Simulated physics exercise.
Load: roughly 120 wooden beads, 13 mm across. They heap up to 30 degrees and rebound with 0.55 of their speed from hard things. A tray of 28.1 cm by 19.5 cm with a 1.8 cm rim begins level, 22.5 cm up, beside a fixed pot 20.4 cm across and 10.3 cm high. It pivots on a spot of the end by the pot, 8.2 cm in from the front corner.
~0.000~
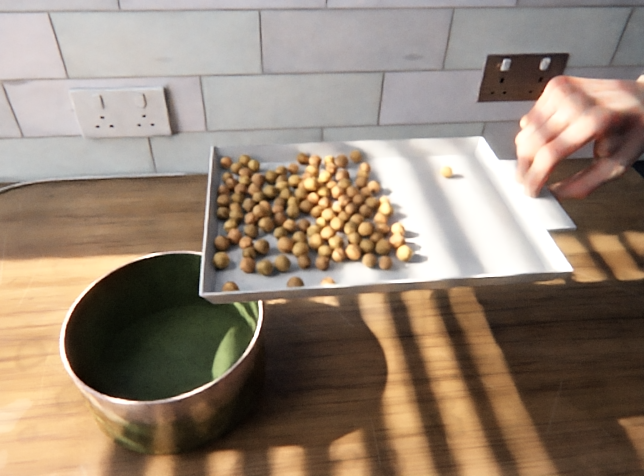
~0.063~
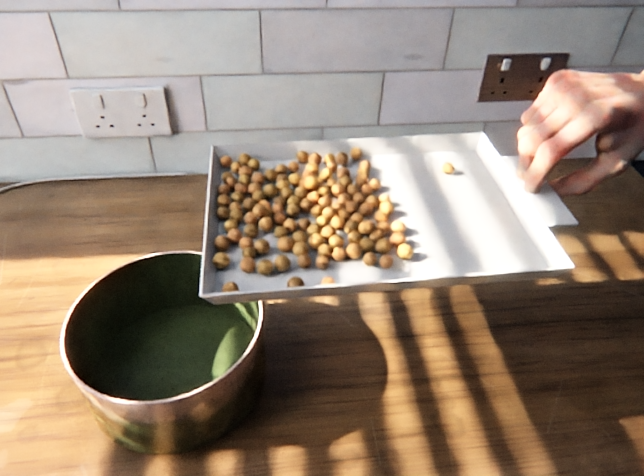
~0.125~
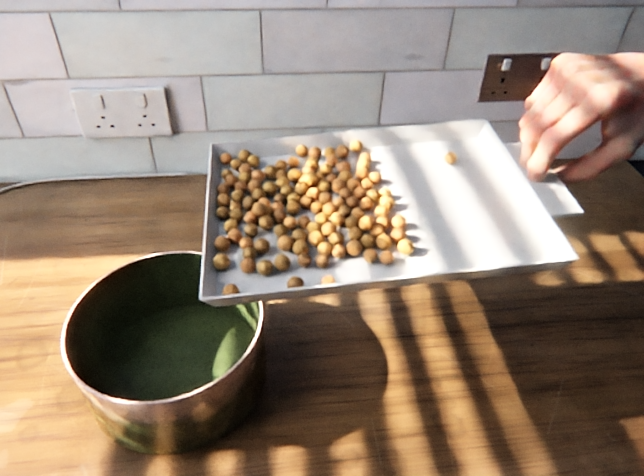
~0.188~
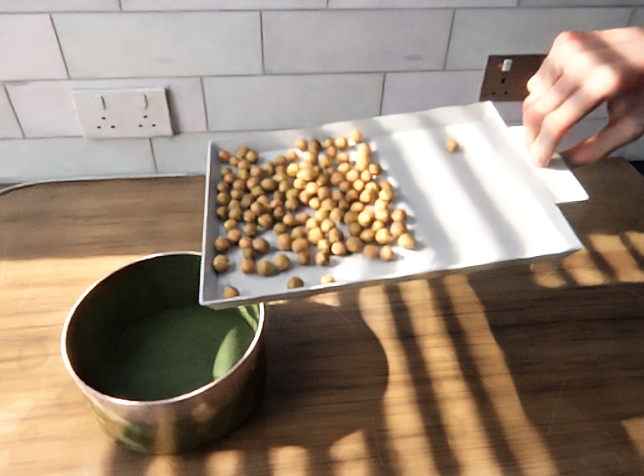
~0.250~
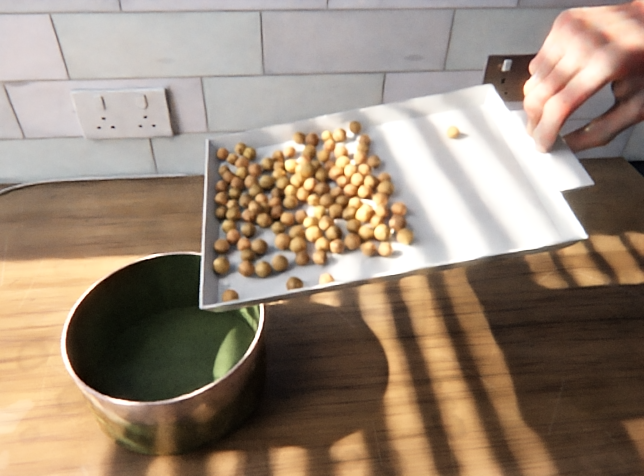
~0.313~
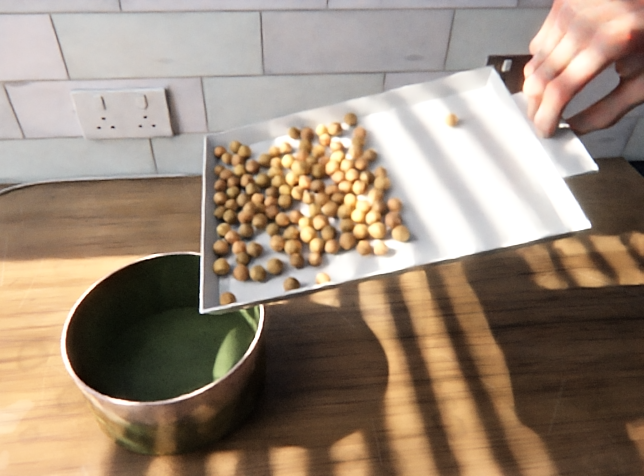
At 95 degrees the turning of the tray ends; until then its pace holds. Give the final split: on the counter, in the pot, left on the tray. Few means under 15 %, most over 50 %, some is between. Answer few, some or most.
On the counter: Most; in the pot: Some; left on the tray: Few.
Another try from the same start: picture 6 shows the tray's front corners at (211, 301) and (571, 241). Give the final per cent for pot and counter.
Pot 25, counter 75.
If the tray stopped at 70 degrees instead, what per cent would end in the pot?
Then about 35 per cent.
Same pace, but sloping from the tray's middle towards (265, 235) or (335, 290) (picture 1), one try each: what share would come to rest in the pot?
Some 80 and 15 per cent.
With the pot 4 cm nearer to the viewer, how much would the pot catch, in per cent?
In that case some 85 per cent.
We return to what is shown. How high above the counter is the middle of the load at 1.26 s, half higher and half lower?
Roughly 18 cm.
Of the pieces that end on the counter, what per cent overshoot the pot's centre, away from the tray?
About 40 per cent.
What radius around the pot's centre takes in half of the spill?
About 24 cm.
After 0.88 s, tilt 54 degrees; the tray holds 100 %, the pot 0 %.
After 1.26 s, tilt 78 degrees; the tray holds 40 %, the pot 15 %.
Then, at 1.73 s, tilt 95 degrees; the tray holds 0 %, the pot 40 %.
By 2.6 s all is still; counter 60 %, pot 40 %, tray 0 %.
